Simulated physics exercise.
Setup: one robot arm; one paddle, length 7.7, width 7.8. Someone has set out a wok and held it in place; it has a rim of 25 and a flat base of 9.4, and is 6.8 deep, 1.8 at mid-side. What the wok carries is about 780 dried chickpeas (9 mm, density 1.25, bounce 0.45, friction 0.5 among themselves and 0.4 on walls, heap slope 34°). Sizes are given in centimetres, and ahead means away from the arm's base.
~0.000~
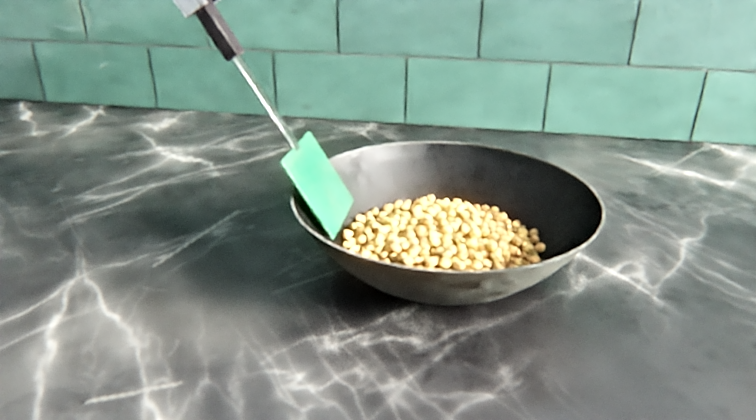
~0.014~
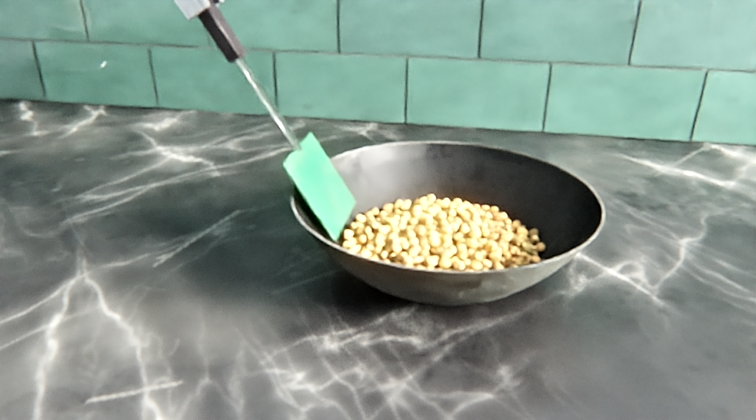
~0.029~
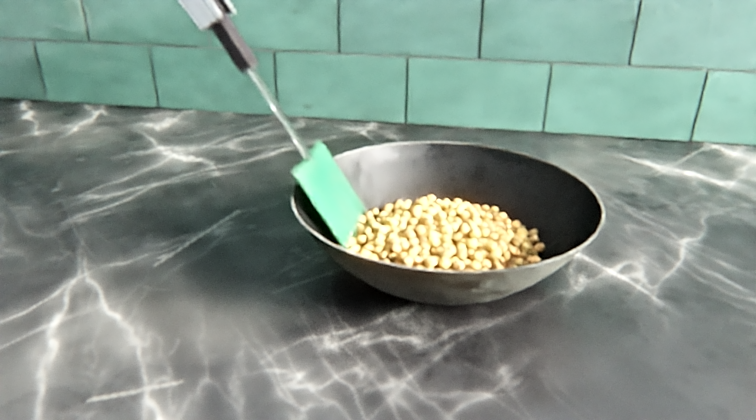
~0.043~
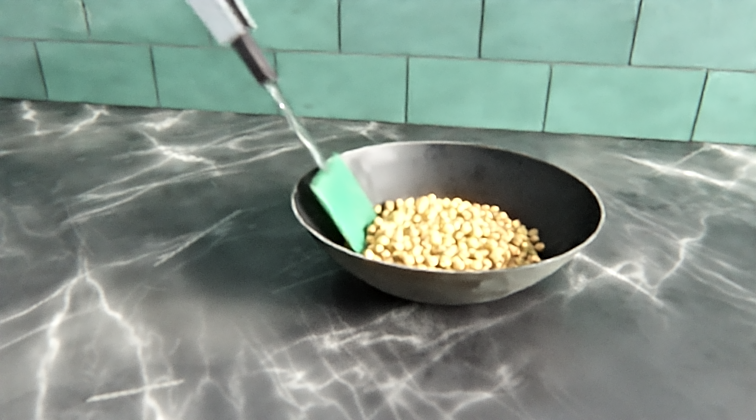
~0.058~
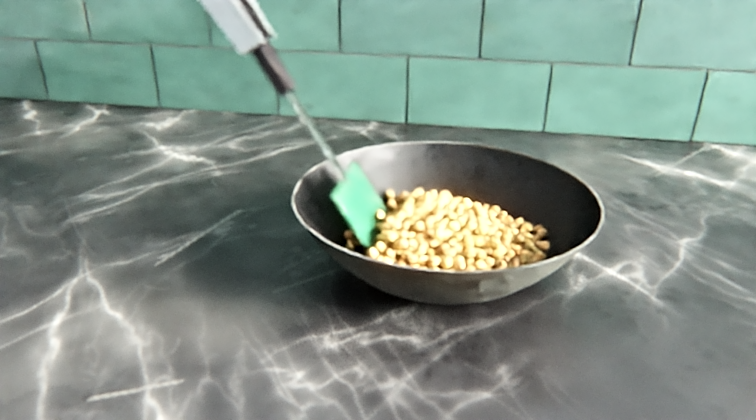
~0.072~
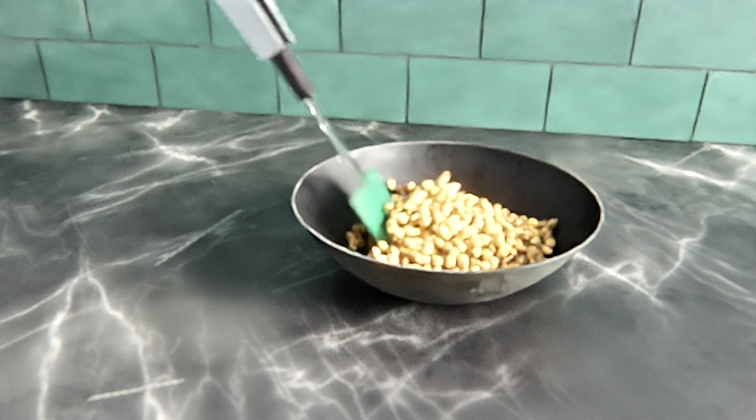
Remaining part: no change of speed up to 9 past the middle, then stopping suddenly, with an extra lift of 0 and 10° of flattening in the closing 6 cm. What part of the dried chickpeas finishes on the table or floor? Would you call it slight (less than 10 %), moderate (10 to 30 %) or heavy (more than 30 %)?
I would call it heavy, more than 30 %.
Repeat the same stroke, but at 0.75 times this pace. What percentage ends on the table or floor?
35 %.
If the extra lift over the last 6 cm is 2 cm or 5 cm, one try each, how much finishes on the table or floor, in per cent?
Some 45 and 35 per cent.
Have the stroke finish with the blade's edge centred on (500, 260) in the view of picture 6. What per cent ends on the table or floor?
Roughly 0 per cent, I'd say.
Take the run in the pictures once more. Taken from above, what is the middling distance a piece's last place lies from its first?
Some 8 cm.
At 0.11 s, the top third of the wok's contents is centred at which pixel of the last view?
Roughly at pixel (469, 226).
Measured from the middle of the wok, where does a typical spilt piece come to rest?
Estimate: Near 30 cm.
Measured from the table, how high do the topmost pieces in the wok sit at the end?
Close to 5.5 centimetres high.
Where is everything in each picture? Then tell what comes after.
In the first frame, the paddle top edge at (295, 146), sloping 58°; upper third of the load around (440, 237), from x 345 to 540, top at y 200; 783 in the wok.
In the second frame, the paddle top edge at (297, 147), sloping 58°; upper third of the load around (440, 237), from x 345 to 540, top at y 200.
In the third frame, the paddle top edge at (308, 156), sloping 58°; upper third of the load around (440, 237), from x 345 to 540, top at y 200.
In the fourth frame, the paddle top edge at (326, 169), sloping 58°; upper third of the load around (437, 236), from x 350 to 540, top at y 200.
In the fifth frame, the paddle top edge at (344, 178), sloping 58°; upper third of the load around (438, 231), from x 350 to 545, top at y 195.
In the sixth frame, the paddle top edge at (363, 183), sloping 58°; upper third of the load around (444, 228), from x 350 to 550, top at y 180; 783 in the wok.
After 0.11 s, sloping 58°, highest piece 12 above the table; 783 in the wok.
After 0.14 s, sloping 55°, highest piece 15 above the table; 782 in the wok, 1 on the blade or in flight.
After 0.36 s, sloping 48°, highest piece 15 above the table; 436 in the wok, 51 on the table or floor, 296 on the blade or in flight.
After 1.41 s, sloping 48°, highest piece 5 above the table; 436 in the wok, 347 on the table or floor.
In the end, 436 in the wok, 347 on the table or floor. That is 44 % on the table or floor.
